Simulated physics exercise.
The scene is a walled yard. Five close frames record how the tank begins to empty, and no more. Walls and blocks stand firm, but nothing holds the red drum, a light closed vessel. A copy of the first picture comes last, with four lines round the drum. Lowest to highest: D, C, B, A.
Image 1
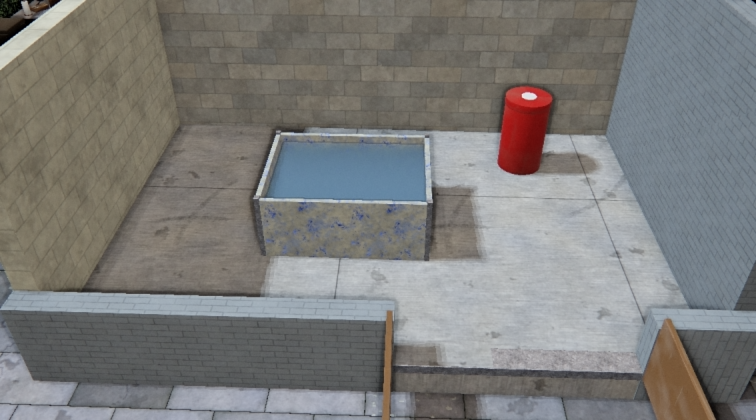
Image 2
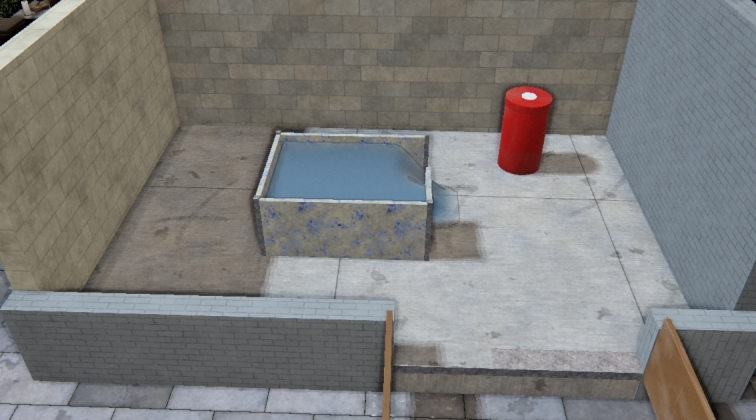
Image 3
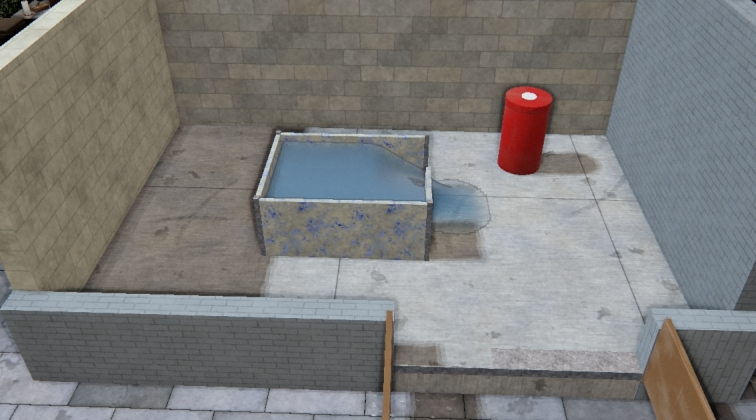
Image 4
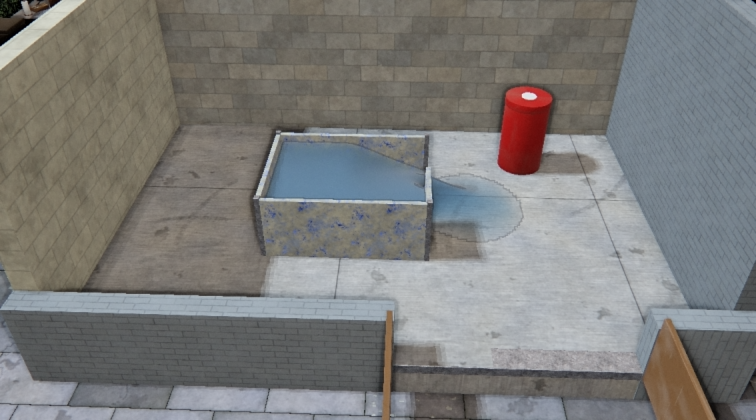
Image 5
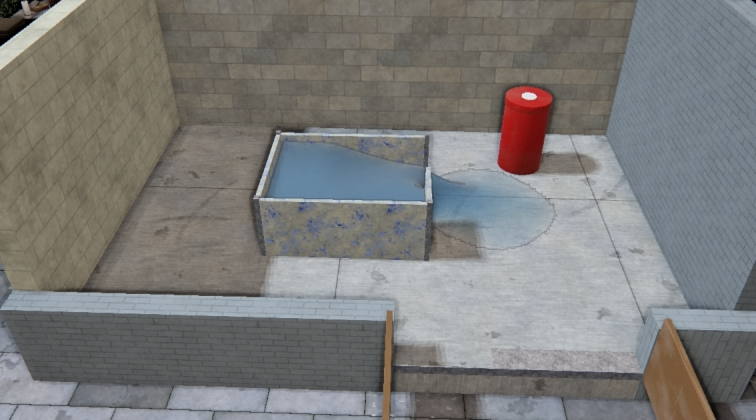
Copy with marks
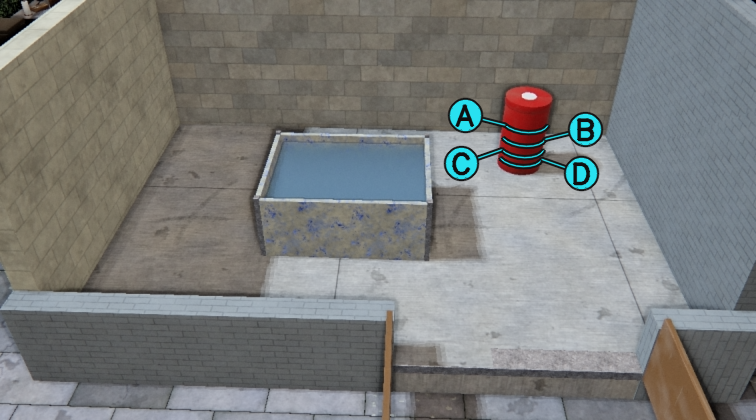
Water poured out through the right side of a full, square stone tank in a walled yard, spreading across the pale paving toward a red drum as the level inside dropped.
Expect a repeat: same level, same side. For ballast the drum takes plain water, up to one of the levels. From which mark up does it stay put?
Take C.
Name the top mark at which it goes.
Here it is mark D.
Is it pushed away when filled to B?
No, that is safe.
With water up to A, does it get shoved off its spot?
No.
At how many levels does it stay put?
Three.
On the marked copy, A at (528, 132); B at (526, 146); C at (524, 157); D at (523, 166); from the bottom up D, C, B, A.
If A is chosen, it does not move.
If B is chosen, it does not move.
If C is chosen, it does not move.
If D is chosen, it is pushed about twice its own width away.
